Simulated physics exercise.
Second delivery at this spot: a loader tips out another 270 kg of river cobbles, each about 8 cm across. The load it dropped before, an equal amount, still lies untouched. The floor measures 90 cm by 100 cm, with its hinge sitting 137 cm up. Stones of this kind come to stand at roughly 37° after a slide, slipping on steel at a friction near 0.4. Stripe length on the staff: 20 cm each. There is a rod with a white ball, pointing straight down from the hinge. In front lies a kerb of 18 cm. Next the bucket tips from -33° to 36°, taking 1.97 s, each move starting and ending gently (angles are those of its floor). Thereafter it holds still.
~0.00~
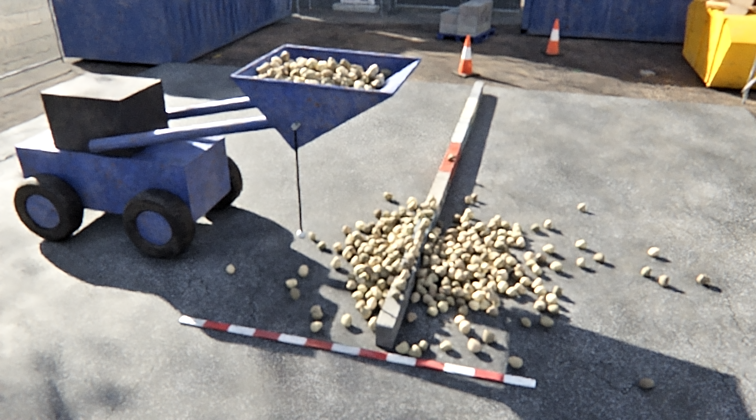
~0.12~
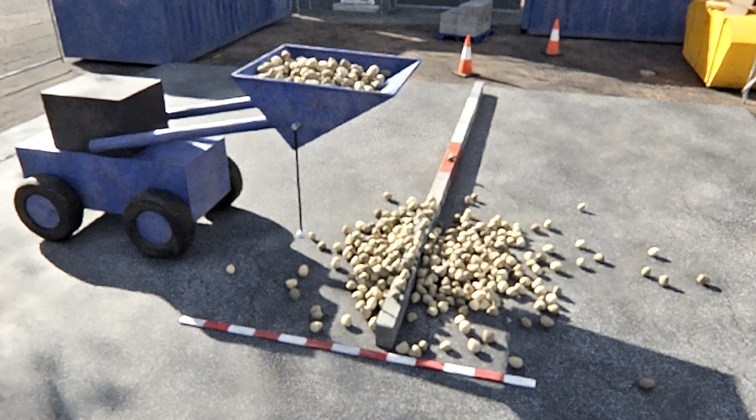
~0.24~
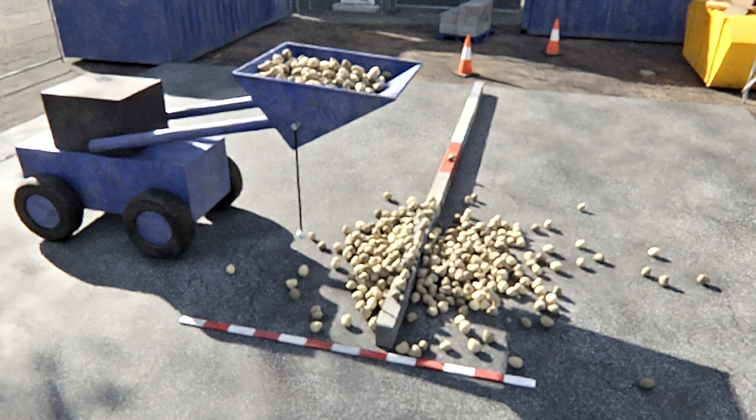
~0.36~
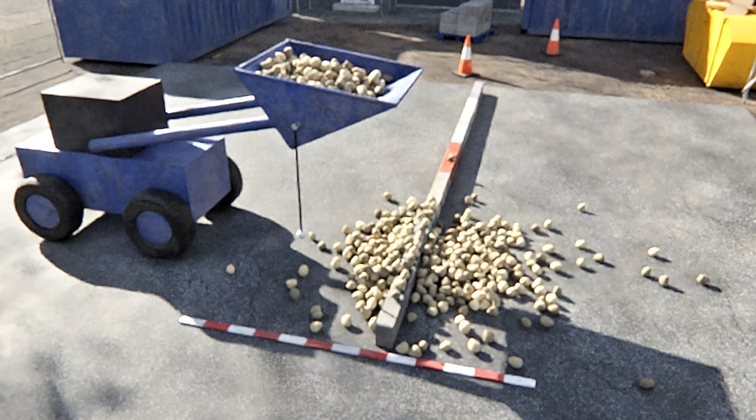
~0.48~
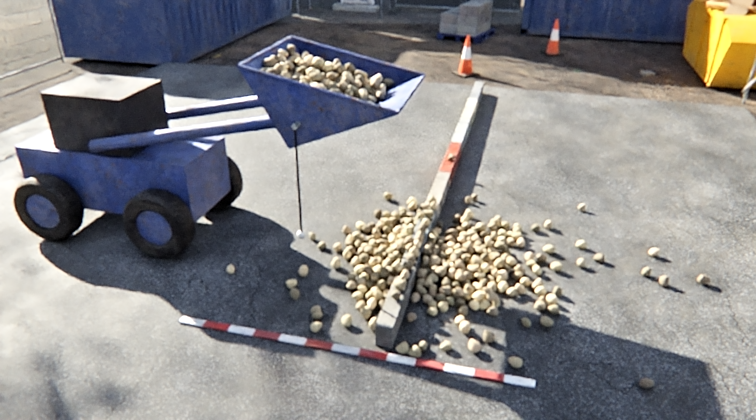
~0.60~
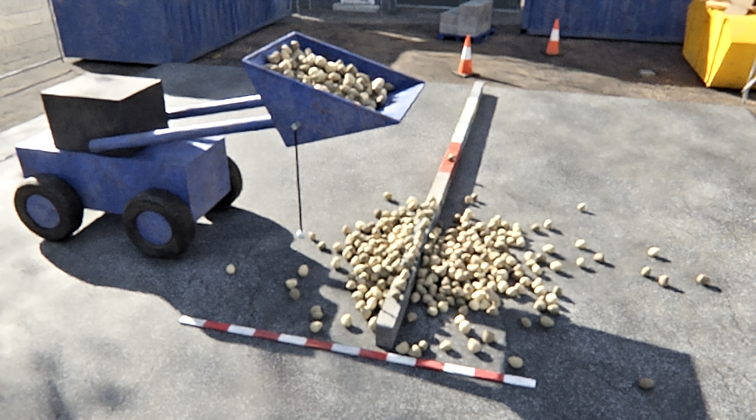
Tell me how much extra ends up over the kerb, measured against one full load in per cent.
The extra comes to about 84 percent of a load.
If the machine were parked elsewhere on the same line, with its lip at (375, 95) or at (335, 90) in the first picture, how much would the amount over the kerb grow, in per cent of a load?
About 60 per cent from the first spot and 10 per cent from the second.
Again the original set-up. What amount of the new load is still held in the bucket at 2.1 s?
It keeps some 35 percent of its load.
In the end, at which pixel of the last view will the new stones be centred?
Middle: Approx. (451, 256) px.
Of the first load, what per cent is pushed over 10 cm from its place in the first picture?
Close to 15 per cent.
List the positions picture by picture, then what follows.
The bucket is at -33°, its lip at (393, 94); the top of the load is at (301, 64). The earlier load is highest near (418, 235), 23 cm above ground level, 44 % on this side of the kerb, 56 % over the kerb, in the first frame.
Lip at (394, 96), floor tilted -32°, highest stones at (301, 64); the stones move at 0.1 m/s on average, in the second frame.
Lip at (395, 100), floor tilted -30°, highest stones at (300, 63); the stones move at 0.1 m/s on average, in the third frame.
Lip at (397, 106), floor tilted -27°, highest stones at (301, 61); the stones move at 0.1 m/s on average, in the fourth frame.
The bucket is at -23°, its lip at (398, 113); the top of the load is at (299, 59); the stones move at 0.1 m/s on average, in the fifth frame.
The bucket is at -18°, its lip at (399, 122); the top of the load is at (296, 55); the stones move at 0.2 m/s on average, in the sixth frame.
After 1.5 s the floor is at 25°; in per cent of one load, 99 in the bucket, 44 on this side of the kerb, 56 over the kerb; the foremost stones are at (632, 267).
After 2.1 s the floor is at 36°; in per cent of one load, 33 in the bucket, 81 on this side of the kerb, 86 over the kerb; the foremost stones are at (632, 267).
After 2.4 s the floor is at 36°; in per cent of one load, 2 in the bucket, 77 on this side of the kerb, 121 over the kerb; the foremost stones are at (632, 267).
After 4.9 s the floor is at 36°; in per cent of one load, 0 in the bucket, 60 on this side of the kerb, 140 over the kerb; the foremost stones are at (646, 267). Net gain over the kerb, 84.
